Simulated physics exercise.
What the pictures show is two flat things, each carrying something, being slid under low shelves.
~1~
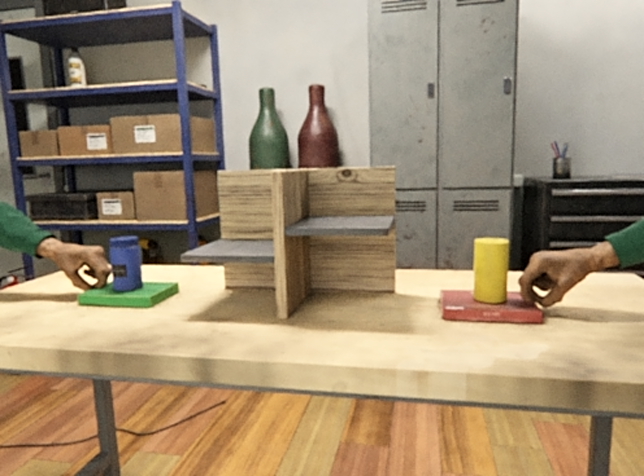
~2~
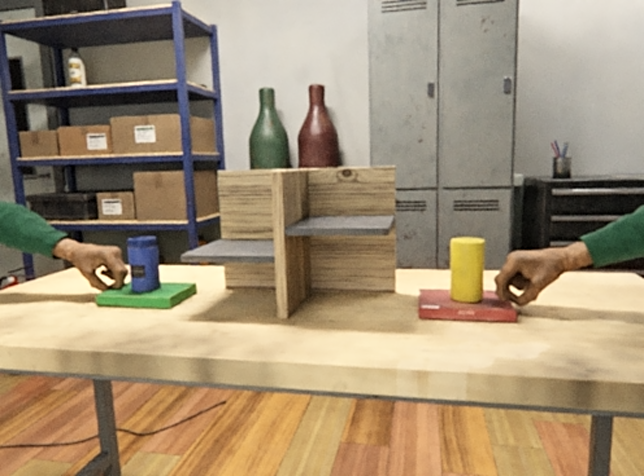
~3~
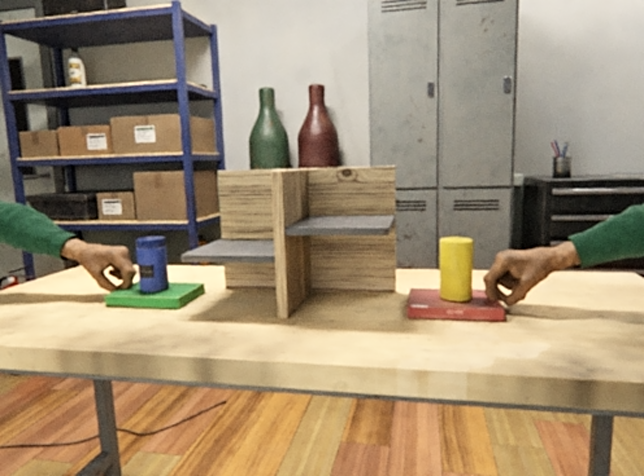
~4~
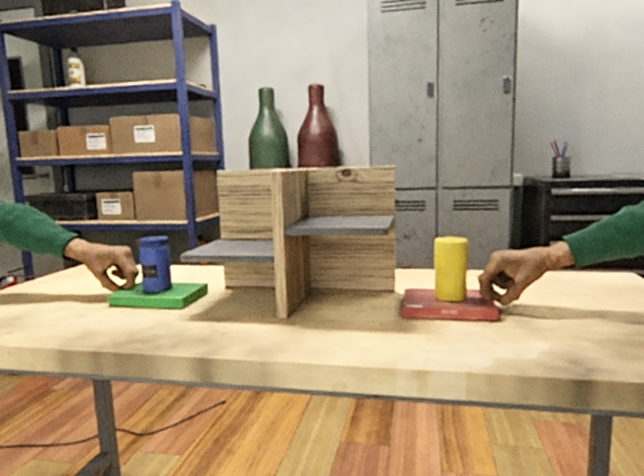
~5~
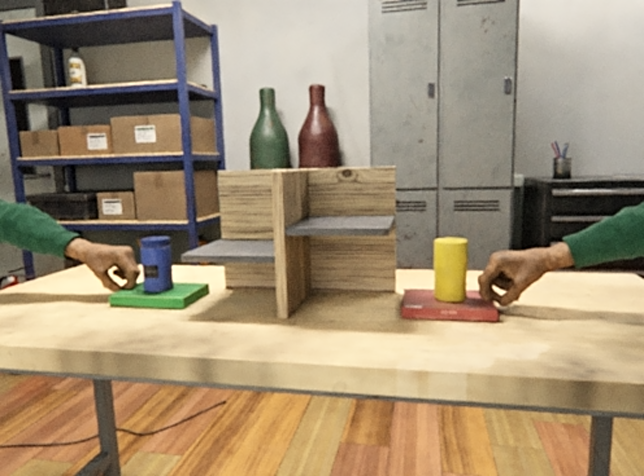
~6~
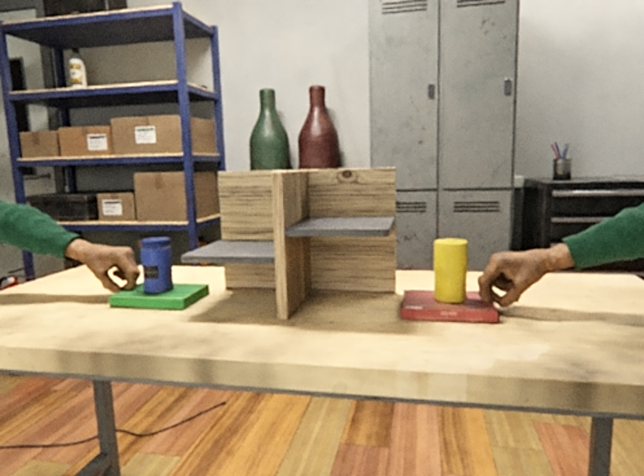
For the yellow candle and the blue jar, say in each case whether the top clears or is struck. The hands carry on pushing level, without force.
In each case: The yellow candle clears, the blue jar is struck.
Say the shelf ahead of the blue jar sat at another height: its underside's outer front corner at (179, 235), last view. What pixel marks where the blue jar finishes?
It finishes somewhere near (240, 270).
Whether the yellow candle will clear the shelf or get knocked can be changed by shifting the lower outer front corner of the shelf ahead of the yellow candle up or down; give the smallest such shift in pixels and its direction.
The change comes after a shift of around 12 pixels down.
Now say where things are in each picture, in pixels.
Hands sliding the things forward; yellow candle (491, 270); blue jar (126, 263); green board (131, 294), in the first picture.
Hands sliding the things forward; blue jar (144, 263); shelf (294, 238), in the second picture.
Hands sliding the things forward; yellow candle (456, 269); red packet (453, 303), in the third picture.
Hands sliding the things forward; blue jar (156, 263); green board (160, 294), in the fourth picture.
Hands sliding the things forward; yellow candle (451, 269); shelf (294, 238), in the fifth picture.
Hands sliding the things forward; yellow candle (451, 270); blue jar (157, 264); red packet (447, 305), in the sixth picture.
Then, 1.46 s after the last picture, yellow candle riding along near (393, 270); blue jar pushed back on its carrier near (190, 265).
Then, 2.18 s after the last picture, yellow candle riding along near (360, 269); blue jar tipped 33° from how it was near (191, 267).
At rest, the yellow candle clears the shelf, near (355, 269); the blue jar strikes the shelf, near (166, 287).
